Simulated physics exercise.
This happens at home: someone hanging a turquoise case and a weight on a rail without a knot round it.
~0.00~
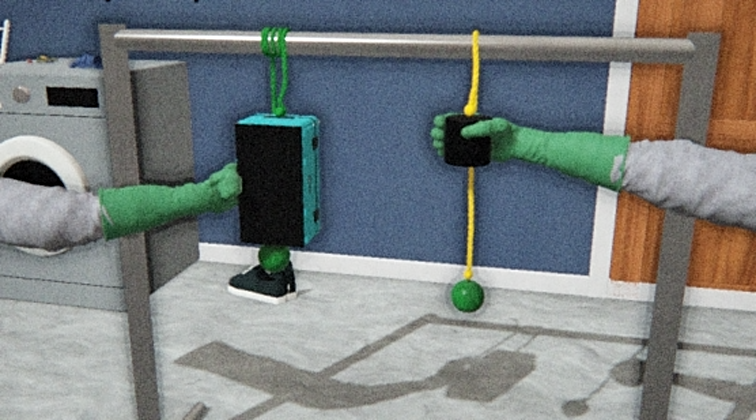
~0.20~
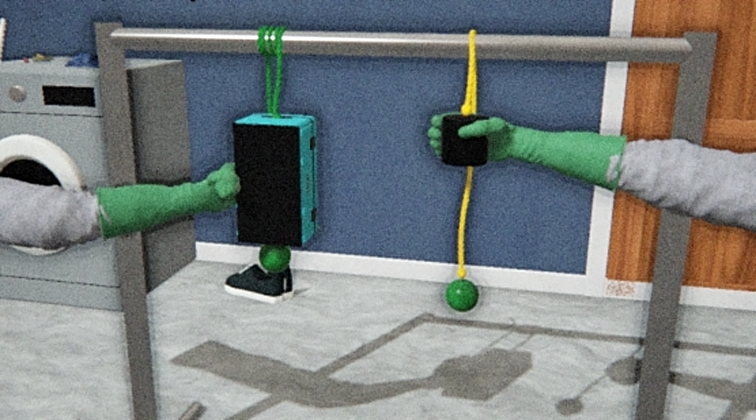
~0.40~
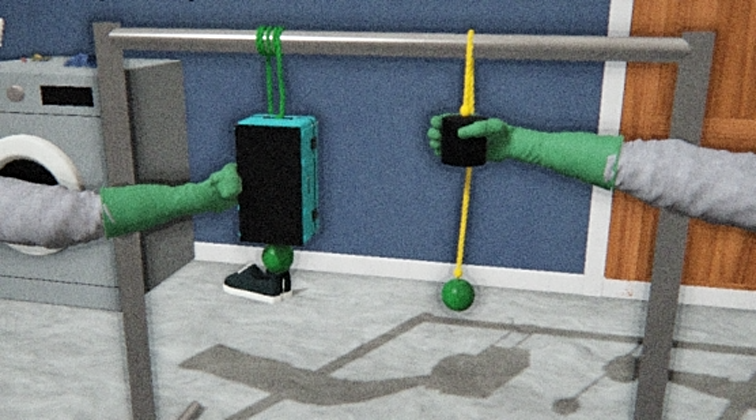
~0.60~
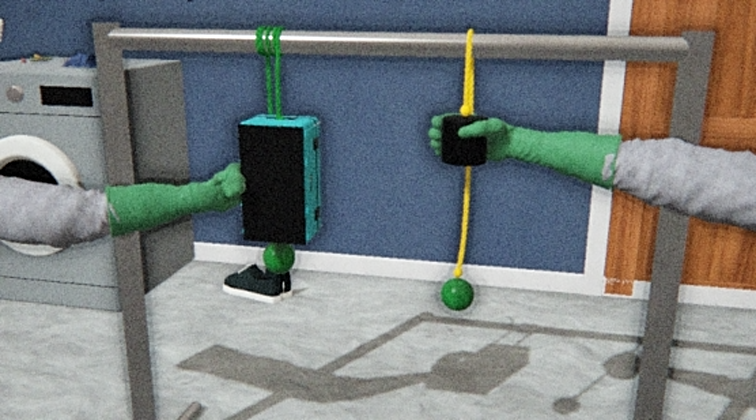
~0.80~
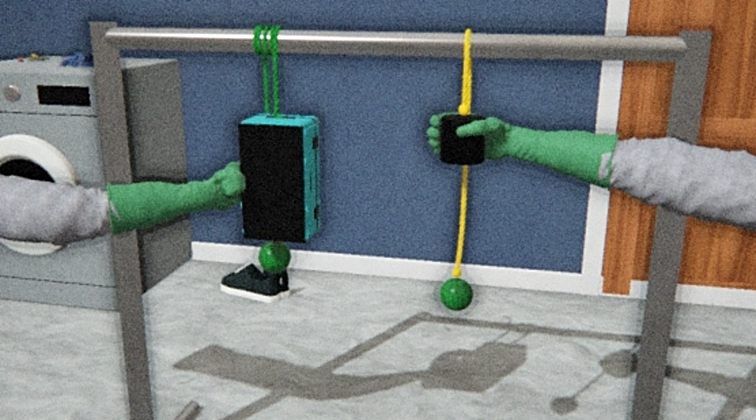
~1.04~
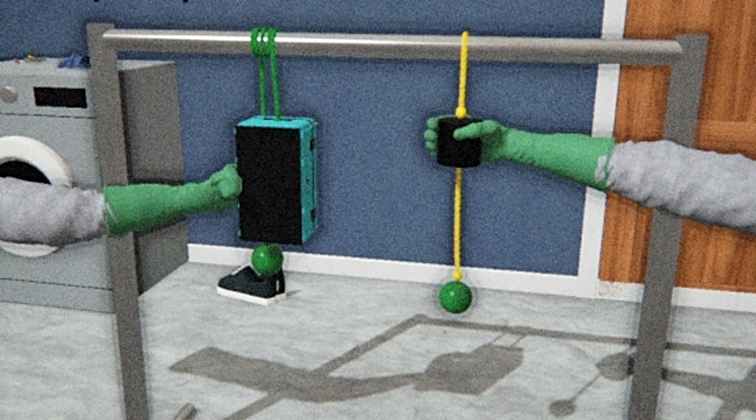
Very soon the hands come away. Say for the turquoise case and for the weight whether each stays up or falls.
One by one: The turquoise case remains aloft, the weight descends.
After 1.56 s, turquoise case hanging near (275, 190); weight dropping near (450, 371).
After 1.90 s, turquoise case hanging near (274, 190); weight on the floor.
At rest, turquoise case hanging near (275, 189); weight on the floor. The turquoise case keeps its height and the weight runs down to the floor.
